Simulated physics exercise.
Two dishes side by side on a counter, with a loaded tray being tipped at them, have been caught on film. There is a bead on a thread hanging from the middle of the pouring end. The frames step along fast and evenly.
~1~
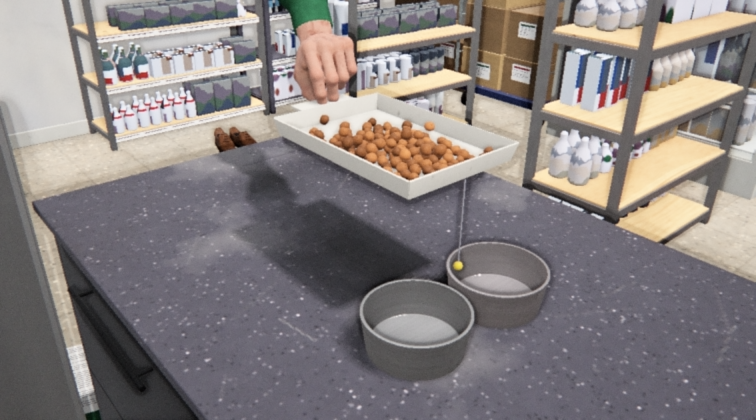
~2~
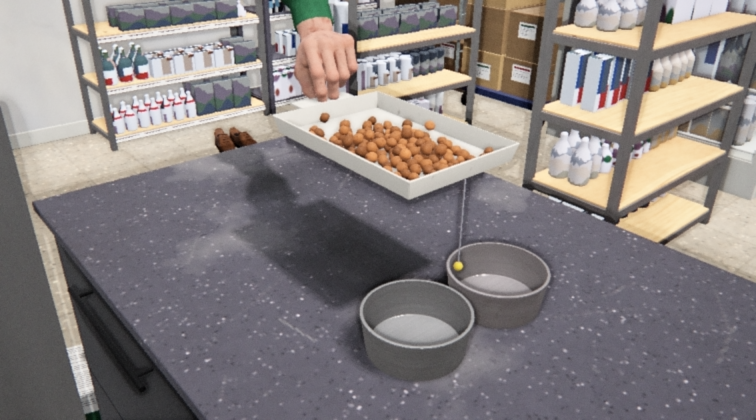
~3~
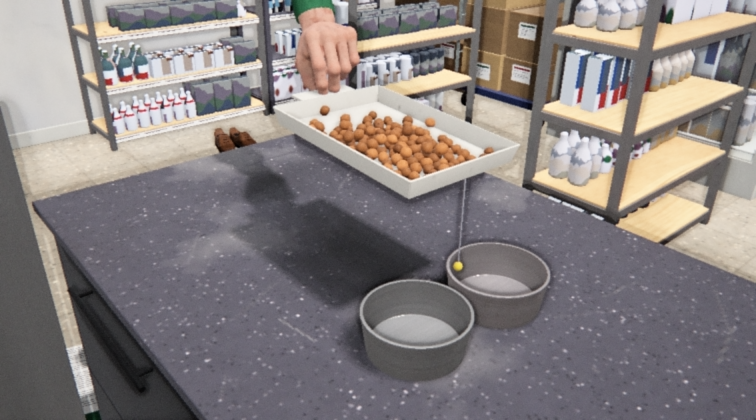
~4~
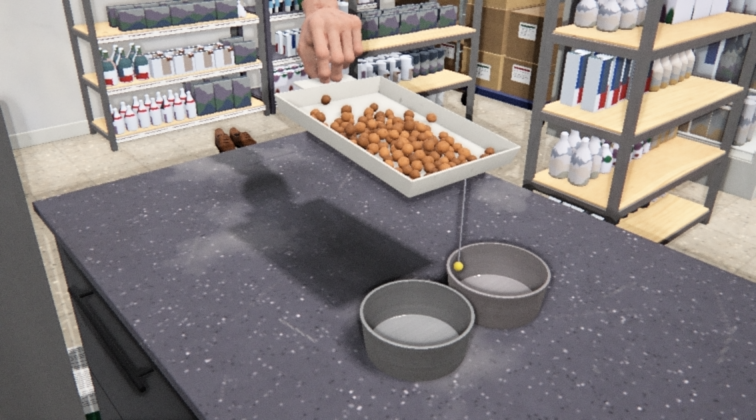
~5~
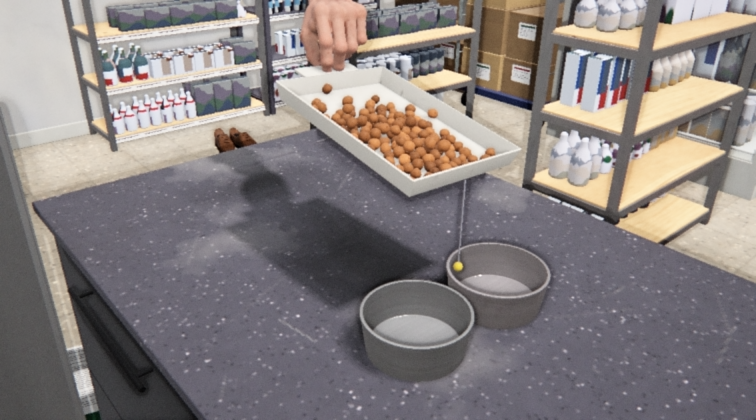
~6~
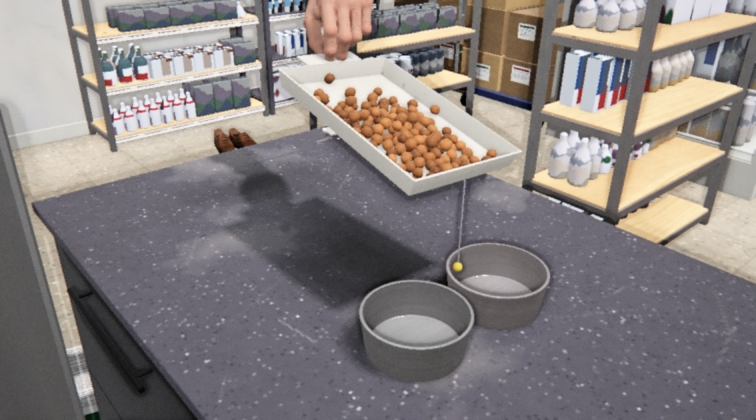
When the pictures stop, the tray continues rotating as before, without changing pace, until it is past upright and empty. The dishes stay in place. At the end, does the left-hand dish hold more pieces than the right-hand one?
No - the fuller one at the end is the dish on the right, no doubt.
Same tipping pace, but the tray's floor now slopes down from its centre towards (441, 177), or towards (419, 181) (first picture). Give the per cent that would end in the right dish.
In turn, 10 percent and then 0 percent.
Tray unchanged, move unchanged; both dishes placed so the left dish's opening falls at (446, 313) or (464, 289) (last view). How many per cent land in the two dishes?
The first yields 70 per cent and the second 50 per cent.
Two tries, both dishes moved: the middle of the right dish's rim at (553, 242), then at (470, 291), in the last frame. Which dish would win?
For the first position it is the one at left; for the second, the one at right.
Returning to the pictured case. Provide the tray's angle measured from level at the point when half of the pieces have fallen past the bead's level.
Close to 110 degrees, I reckon.
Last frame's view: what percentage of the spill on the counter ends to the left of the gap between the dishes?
It amounts to some 0 percent.
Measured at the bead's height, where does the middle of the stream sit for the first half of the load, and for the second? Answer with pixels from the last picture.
For the early half I get (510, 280), and for the late half (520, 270).
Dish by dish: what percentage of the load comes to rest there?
Left dish: 0; right dish: 50 percent.
Shortly afterwards, tray tipped steeply; all but a few on the tray; only a few in the air.
Next, tray tipped right over; the bulk on the tray; a little in the right dish; only a few outside both; a little in the air.
Some moments later, tray tipped past a quarter turn; only a few in the left dish; near half in the right dish; near half outside both.
In the end, tray tipped past a quarter turn; only a few in the left dish; near half in the right dish; near half outside both.
